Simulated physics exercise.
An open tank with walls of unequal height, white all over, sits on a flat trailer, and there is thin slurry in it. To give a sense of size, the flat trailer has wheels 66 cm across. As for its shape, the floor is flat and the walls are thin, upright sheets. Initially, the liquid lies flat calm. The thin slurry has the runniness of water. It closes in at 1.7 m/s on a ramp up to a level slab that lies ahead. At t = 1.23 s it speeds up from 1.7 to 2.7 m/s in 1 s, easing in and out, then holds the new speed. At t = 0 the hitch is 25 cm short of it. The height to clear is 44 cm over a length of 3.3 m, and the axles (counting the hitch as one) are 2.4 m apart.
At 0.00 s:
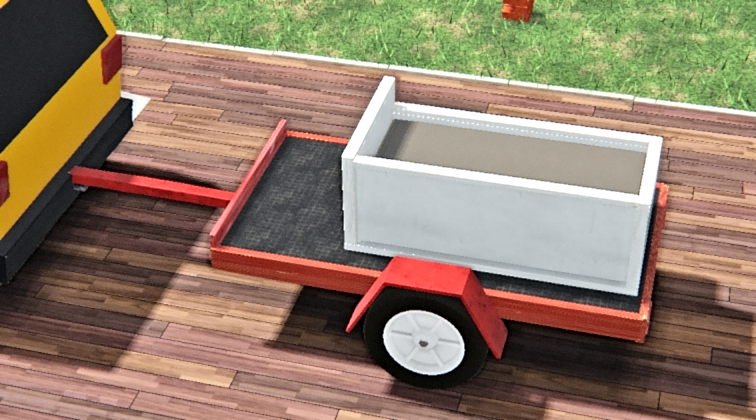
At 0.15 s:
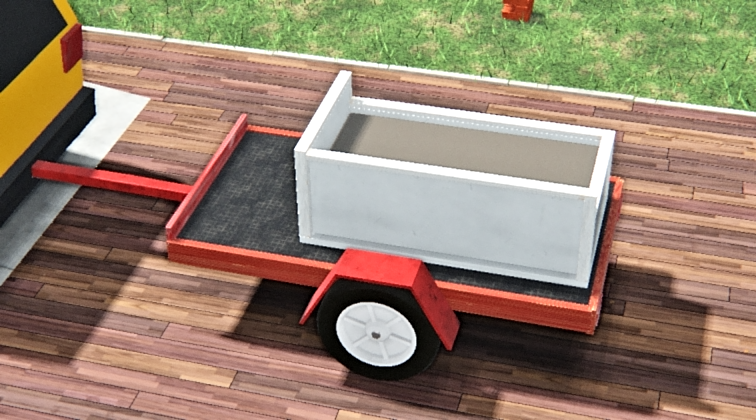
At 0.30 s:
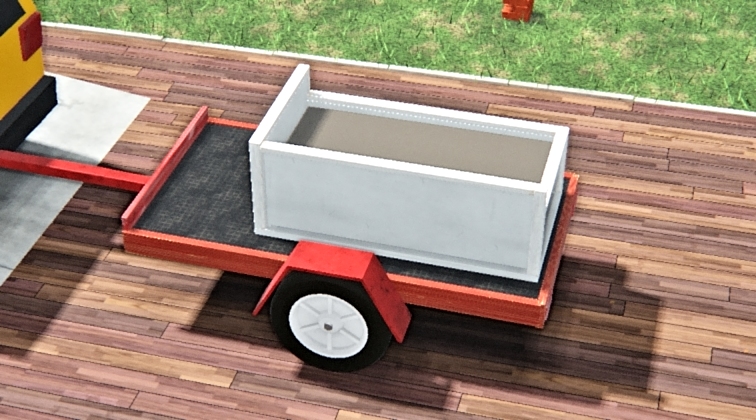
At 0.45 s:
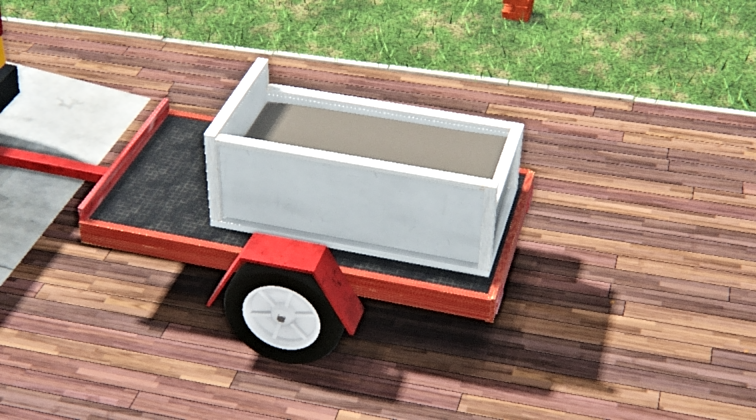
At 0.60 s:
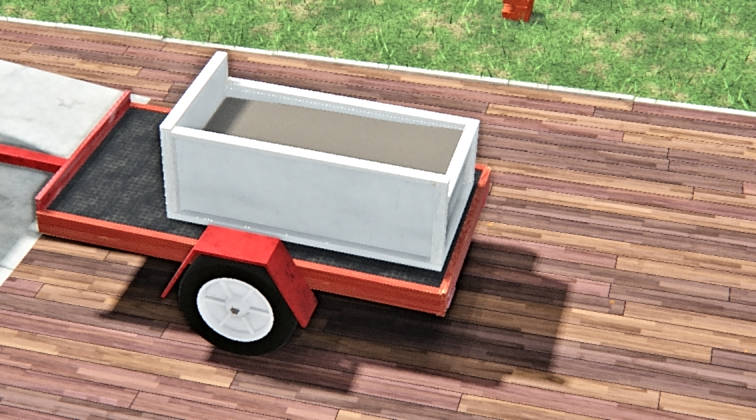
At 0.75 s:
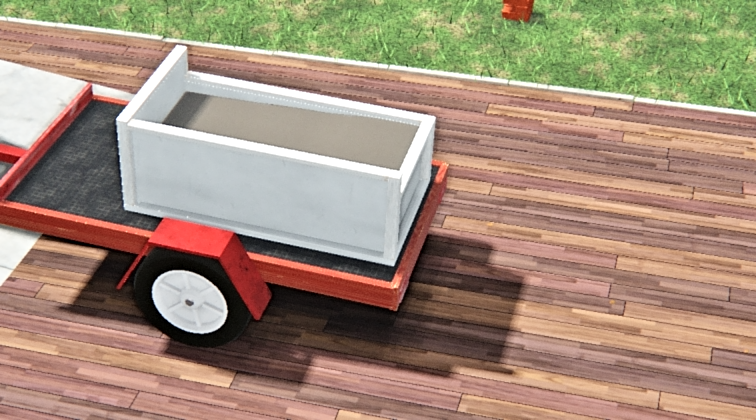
A red flat trailer, coupled by a red bar to a yellow vehicle at the left edge, rolls leftward across brown wooden planking, seen from above and to one side, with green grass behind. On its dark bed sits an open white tank, its left wall tallest, holding flat grey-brown liquid. The vehicle leaves view as the trailer follows towards a pale slab, tilting slightly nose up, while the camera stays still.
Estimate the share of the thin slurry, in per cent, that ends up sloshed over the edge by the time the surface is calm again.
I would say roughly 19 %.
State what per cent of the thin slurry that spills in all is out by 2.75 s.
By then it's around 80 per cent.
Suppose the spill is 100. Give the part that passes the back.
Around 90 in a hundred.
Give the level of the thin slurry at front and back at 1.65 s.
At the front 18 cm, at the back 46 cm.
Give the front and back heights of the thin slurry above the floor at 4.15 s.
About 22 cm in front, about 38 cm behind.
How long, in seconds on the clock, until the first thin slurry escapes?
That comes at some 1.6 s.
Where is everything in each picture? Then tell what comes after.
The surface is at (404, 127) by the front wall; at (630, 158) by the back wall; it lies level with the rim line; the front is on the left, levels are read along the far wall; a wheel hub at (422, 348), in the first frame.
The surface is at (360, 121) by the front wall; at (583, 152) by the back wall; it lies level with the rim line, in the second frame.
The surface is at (318, 114) by the front wall; at (537, 147) by the back wall; it lies level with the rim line, in the third frame.
The surface is at (276, 108) by the front wall; at (491, 143) by the back wall; it lies level with the rim line; the tank is 2° nose up, in the fourth frame.
The surface is at (234, 103) by the front wall; at (447, 137) by the back wall; it lies level with the rim line; the tank is 3° nose up, in the fifth frame.
The surface is at (194, 100) by the front wall; at (403, 130) by the back wall; it climbs 3° towards the back; a wheel hub at (187, 306); the tank is 3° nose up, in the sixth frame.
Then, 1.65 s in, the surface is 18 cm up at the front and 45 cm at the back; 1 per cent is out, over the back.
Then, 2.75 s in, the surface is 31 cm up at the front and 33 cm at the back; 15 per cent is out, over the back.
Then, 4.15 s in, the surface is 22 cm up at the front and 38 cm at the back; 16 per cent is out, over the back.
Then, 6.57 s in, 19 per cent is out, over the back, 68 of 353 litres.
